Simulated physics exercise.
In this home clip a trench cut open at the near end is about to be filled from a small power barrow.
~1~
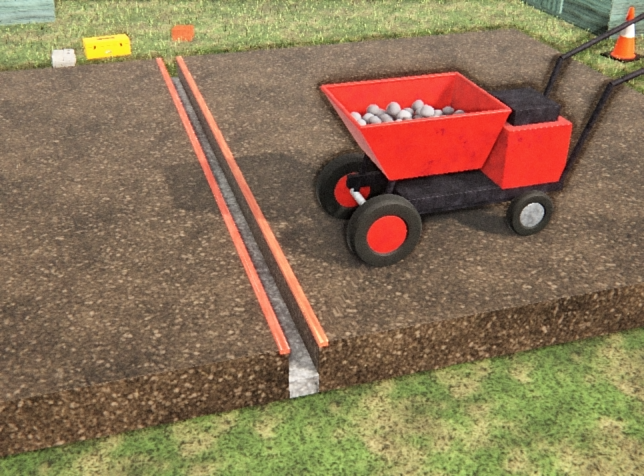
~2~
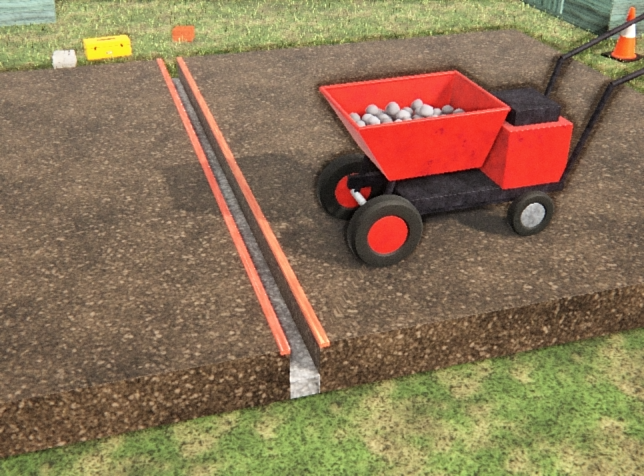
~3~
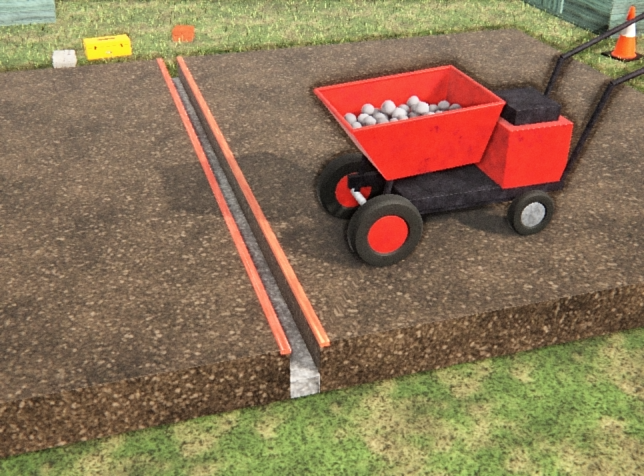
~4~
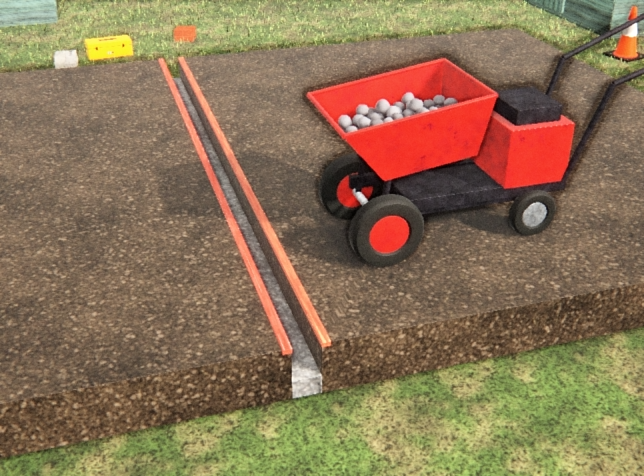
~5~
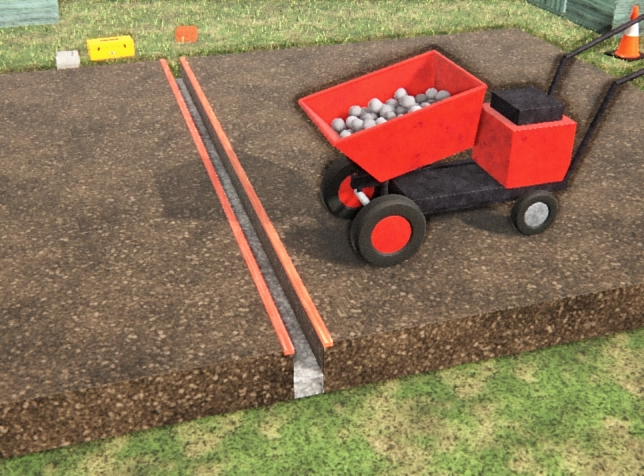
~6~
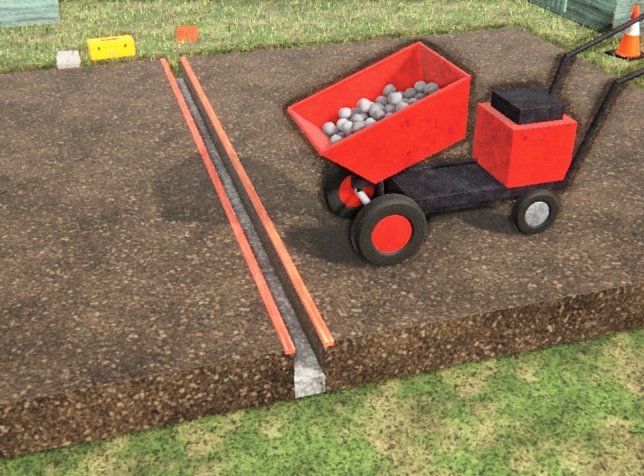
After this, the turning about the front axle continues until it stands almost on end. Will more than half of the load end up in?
Trench holds a minority.
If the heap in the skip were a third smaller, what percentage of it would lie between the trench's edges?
About 10 %.
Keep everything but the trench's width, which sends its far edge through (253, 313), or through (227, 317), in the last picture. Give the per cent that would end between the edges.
Lab note: Try one 60 per cent, try two 90 per cent.
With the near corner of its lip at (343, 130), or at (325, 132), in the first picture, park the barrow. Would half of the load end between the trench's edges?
Initially shy of half, next shy of half.
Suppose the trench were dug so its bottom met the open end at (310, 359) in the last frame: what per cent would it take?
10 %, roughly.
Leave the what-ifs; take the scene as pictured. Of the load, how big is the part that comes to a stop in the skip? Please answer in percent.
Estimate: Near 20 %.
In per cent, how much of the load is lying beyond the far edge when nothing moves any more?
My estimate is around 70 percent.
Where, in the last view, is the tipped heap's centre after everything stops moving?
Once it all stops, the middle lies near (219, 255).
Just after the last frame, skip tipped steeply; every one in the skip.
A moment on, skip tipped right over; the larger part in the skip; about a tenth beyond it.
Further on, skip tipped right over; roughly a third in the skip; about a tenth in or heaped over the trench; roughly two thirds beyond it.
When it is over, skip tipped right over; roughly a quarter in the skip; about a tenth in or heaped over the trench; roughly two thirds beyond it.
